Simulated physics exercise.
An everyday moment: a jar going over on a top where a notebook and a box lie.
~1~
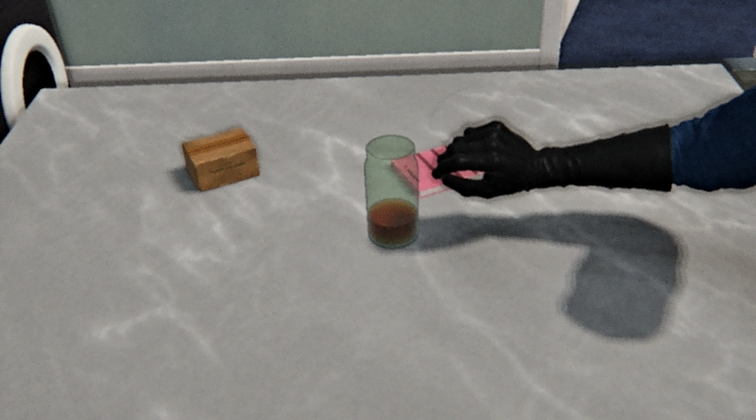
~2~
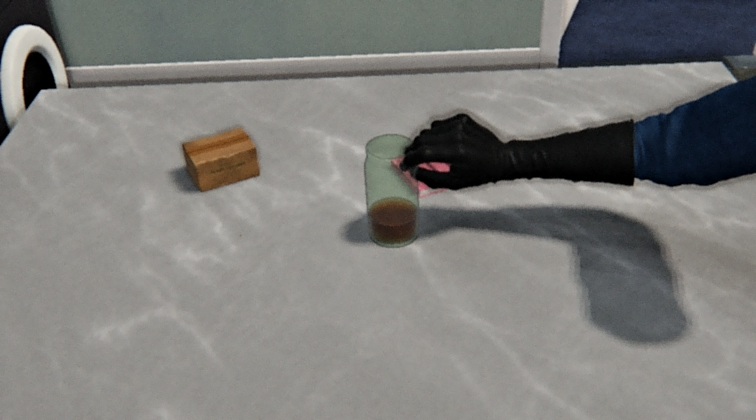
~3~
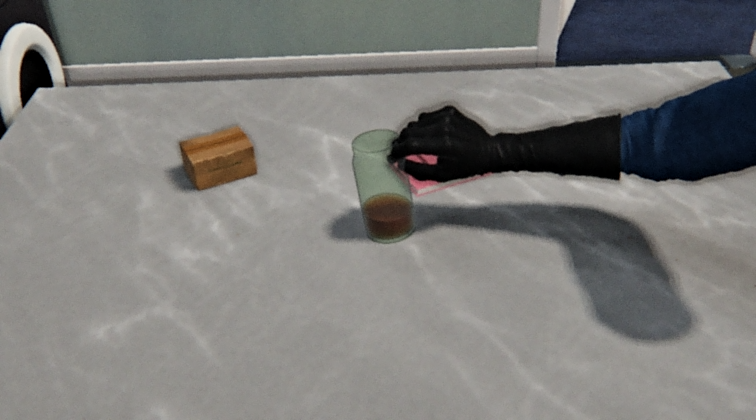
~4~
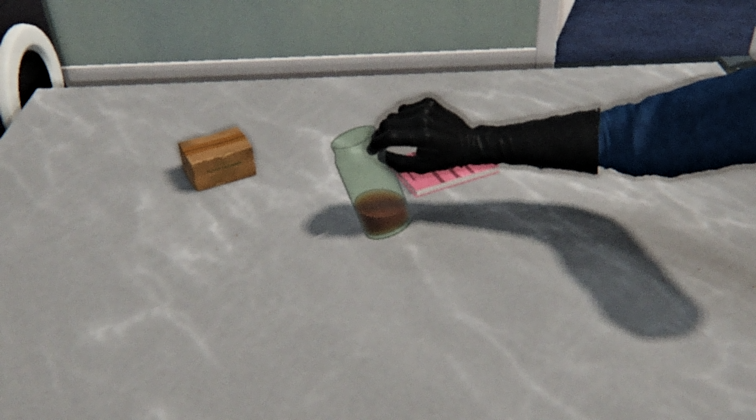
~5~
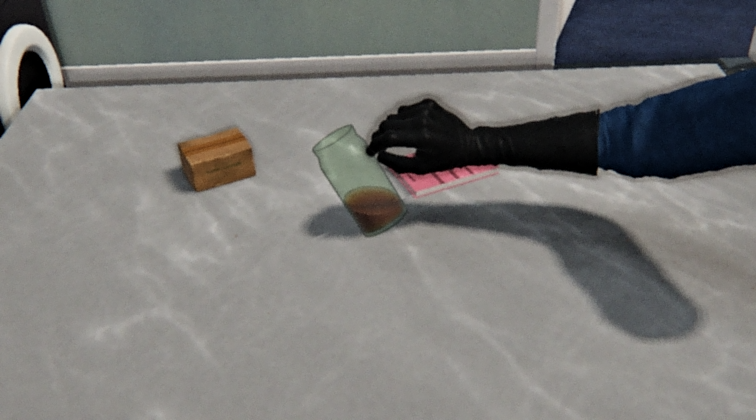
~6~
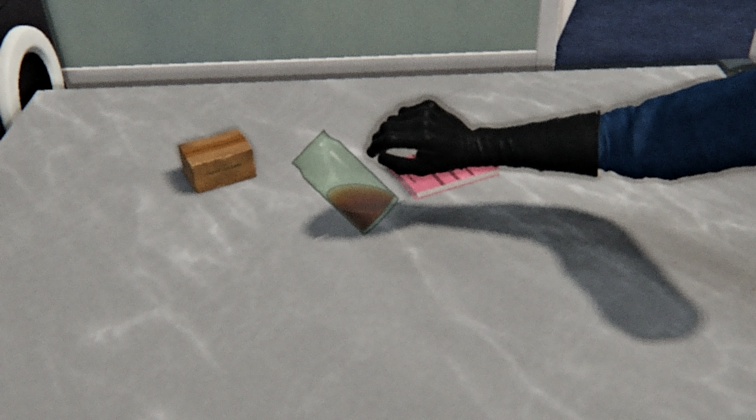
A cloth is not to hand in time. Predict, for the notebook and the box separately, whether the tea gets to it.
Prediction: The notebook is missed by the tea, the box gets some tea on it.
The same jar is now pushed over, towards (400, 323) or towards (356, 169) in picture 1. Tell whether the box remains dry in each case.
Try 1: Stays clear. Try 2: Stays clear.
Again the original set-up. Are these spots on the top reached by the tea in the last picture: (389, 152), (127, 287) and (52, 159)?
I'd call the first one safe, the middle one safe and the final one safe.
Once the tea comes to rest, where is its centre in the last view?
The centre comes to rest around (172, 207).
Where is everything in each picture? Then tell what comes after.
In the first frame, it stands upright; jar (392, 190) about a quarter full; notebook (447, 164); box (219, 145).
In the second frame, it is being nudged; jar about a quarter full, surface at (393, 211).
In the third frame, it is being nudged; jar (384, 184) about a quarter full; box (216, 143).
In the fourth frame, it is being nudged; jar about a quarter full, surface at (380, 203); notebook (443, 162).
In the fifth frame, it is falling; jar (358, 178) tipped 30°.
In the sixth frame, it is falling; jar (343, 180) tipped 50°; notebook (443, 165); box (215, 146).
Next, the puddle covers about as much as a saucer; the notebook is clear of it; the box is in it.
After that, the puddle covers about as much as a plate; the notebook is clear of it; the box is in it.
Finally, the puddle covers about as much as a plate; the notebook is clear of it; the box is in it.
